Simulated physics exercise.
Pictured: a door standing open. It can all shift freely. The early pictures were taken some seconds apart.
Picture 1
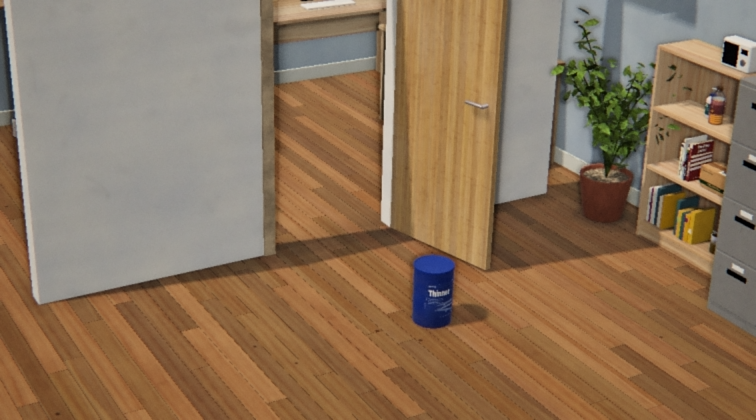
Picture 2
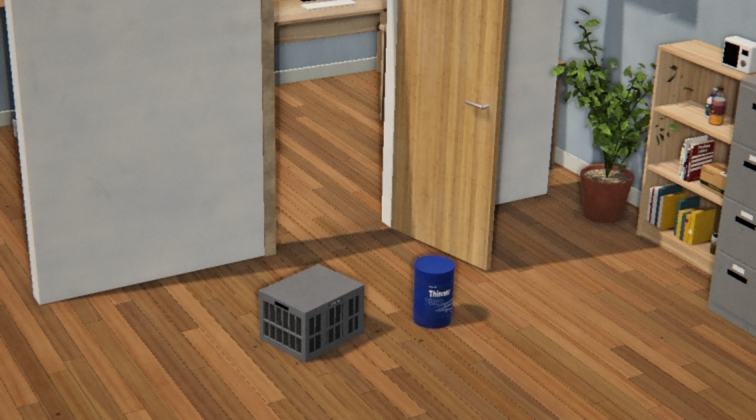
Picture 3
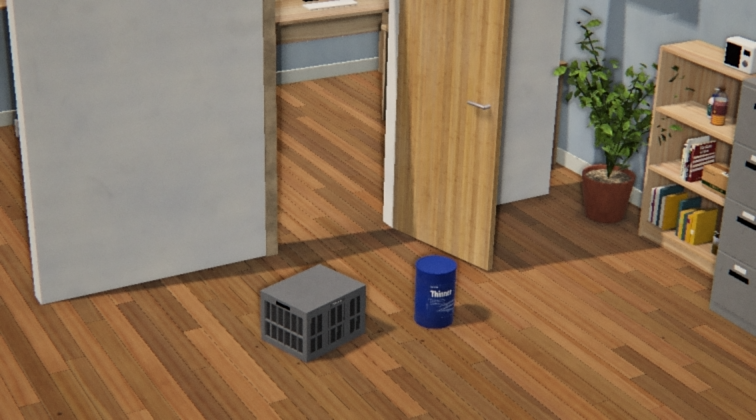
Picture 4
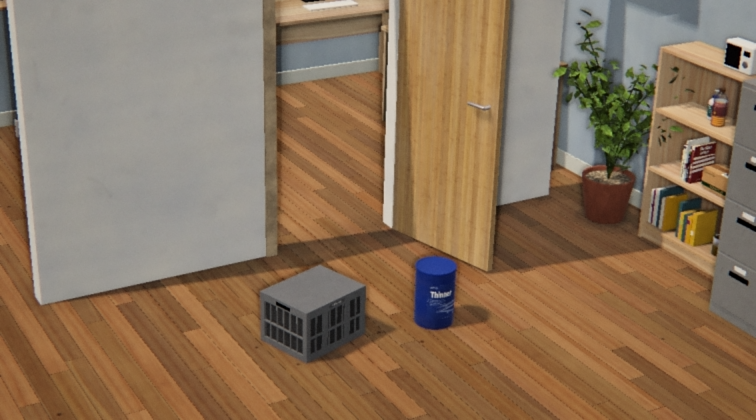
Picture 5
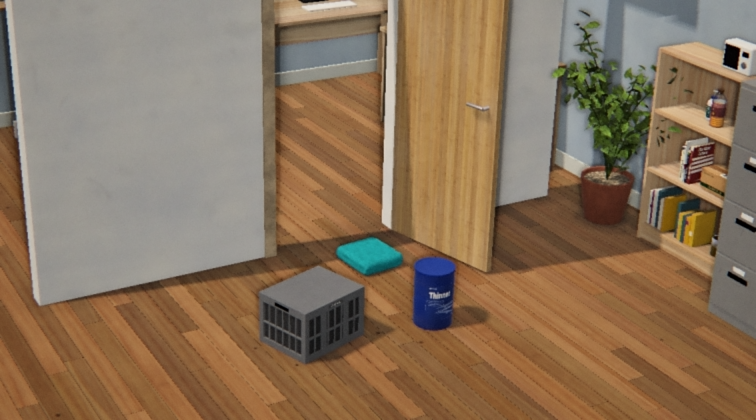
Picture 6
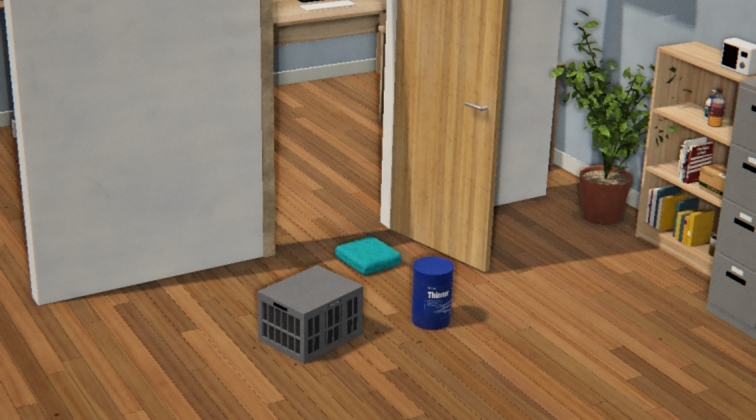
The clip opens on a blue pail standing on a wooden floor before a wide-open door. A grey crate then appears to the left of the pail, and later a turquoise cushion appears behind them, near the doorway. The door stays still, and the objects show little or no movement once in view.
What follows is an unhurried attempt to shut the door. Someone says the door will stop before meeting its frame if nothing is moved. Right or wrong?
Wrong.
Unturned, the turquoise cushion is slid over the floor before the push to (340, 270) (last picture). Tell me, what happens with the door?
Well, then the door stays ajar.
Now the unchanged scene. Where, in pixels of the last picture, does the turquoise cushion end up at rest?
It finishes at around (285, 231).
Then, 0.90 s later than the last frame, door 66° open; turquoise cushion moved a little near (363, 255).
Then, 1.40 s later than the last frame, door 36° open; turquoise cushion moved about its own width near (321, 249).
Then, 1.80 s later than the last frame, door 13° open; turquoise cushion moved about its own width near (295, 241).
When it is over, door 0° open; moved from the start, turquoise cushion; the other 2 as before. End places, in pixels of the last picture, turquoise cushion near (285, 231).
